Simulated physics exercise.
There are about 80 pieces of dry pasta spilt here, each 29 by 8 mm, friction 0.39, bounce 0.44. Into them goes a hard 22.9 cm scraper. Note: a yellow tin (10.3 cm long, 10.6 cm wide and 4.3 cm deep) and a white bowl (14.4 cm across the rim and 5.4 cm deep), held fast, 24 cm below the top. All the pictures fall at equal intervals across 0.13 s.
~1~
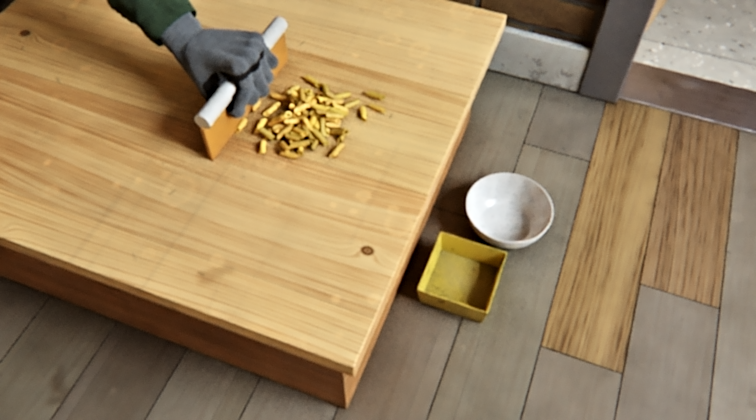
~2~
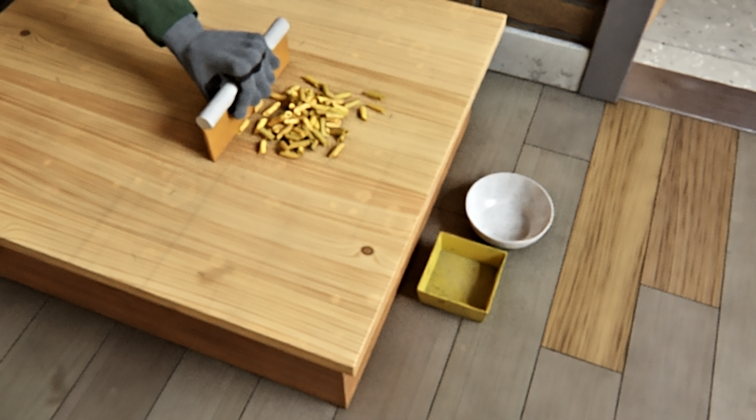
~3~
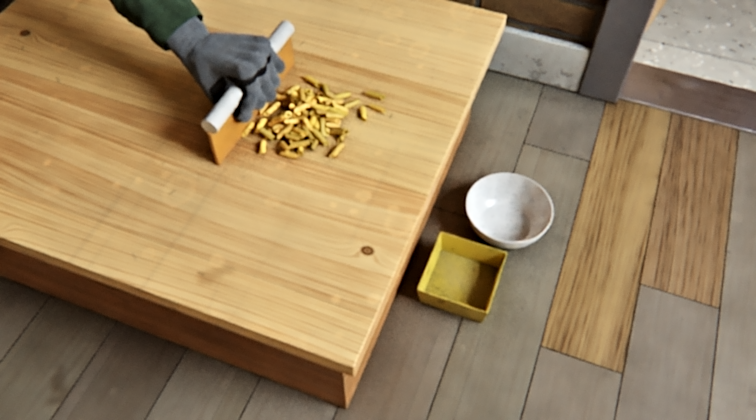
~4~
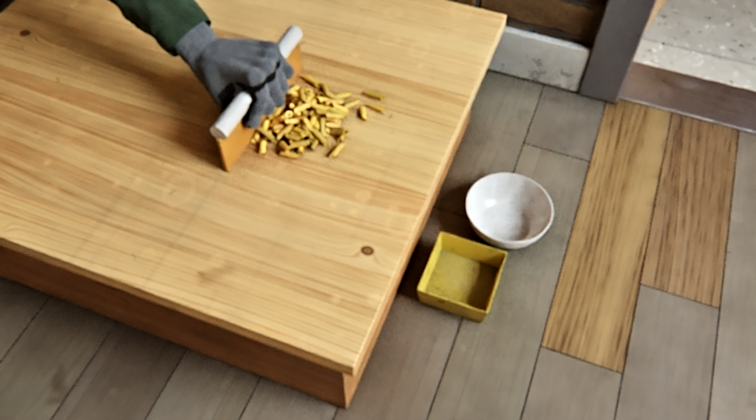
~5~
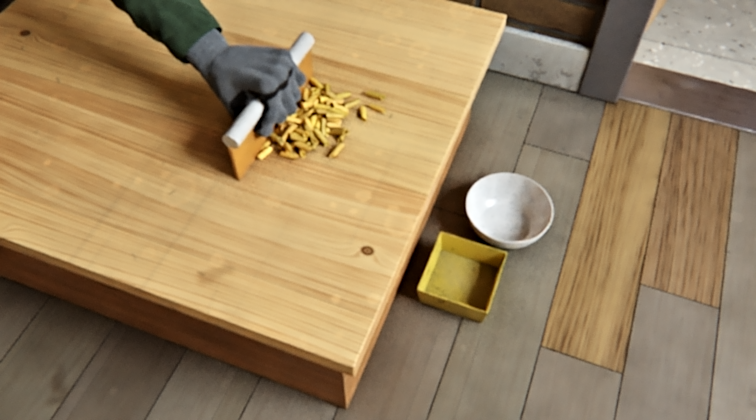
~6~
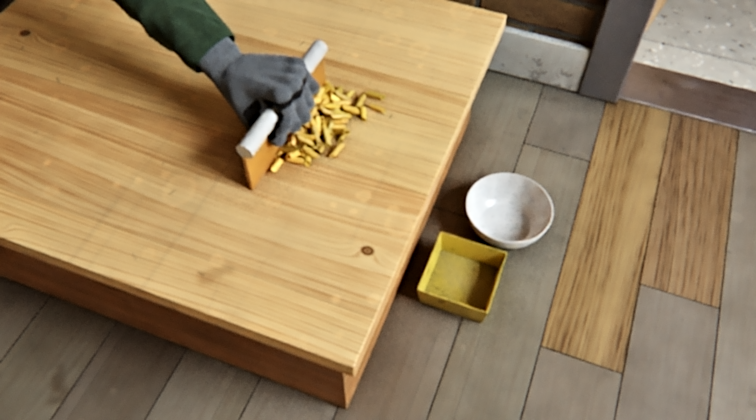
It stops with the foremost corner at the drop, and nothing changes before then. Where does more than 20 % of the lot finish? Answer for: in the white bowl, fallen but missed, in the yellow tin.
In the white bowl: No; fallen but missed: Yes; in the yellow tin: No.
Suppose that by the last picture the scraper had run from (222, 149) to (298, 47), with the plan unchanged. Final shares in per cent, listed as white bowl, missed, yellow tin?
In the white bowl 0 per cent, missed 40 per cent, in the yellow tin 40 per cent.
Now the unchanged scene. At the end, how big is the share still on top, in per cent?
I'd estimate some 0 per cent at the end.
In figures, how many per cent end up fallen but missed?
My best guess is near 85 per cent.
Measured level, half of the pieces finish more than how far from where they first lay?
Estimate: Close to 46 cm.
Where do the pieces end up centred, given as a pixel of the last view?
Close to (557, 354).
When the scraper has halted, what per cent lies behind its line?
About 0 %.
Then, 0.17 s after the last picture, scraper 24 cm from its start, spill 20 cm wide; still on top 100 %.
Then, 0.34 s after the last picture, scraper 31 cm from its start, spill 27 cm wide; off the edge, not caught 95 %, still on top 5 %.
Then, 0.49 s after the last picture, scraper 31 cm from its start, spill 34 cm wide; yellow tin 5 %, white bowl 5 %, off the edge, not caught 85 %.
In the end, yellow tin 5 %, white bowl 5 %, fallen but missed 85 %, still on top 0 %.
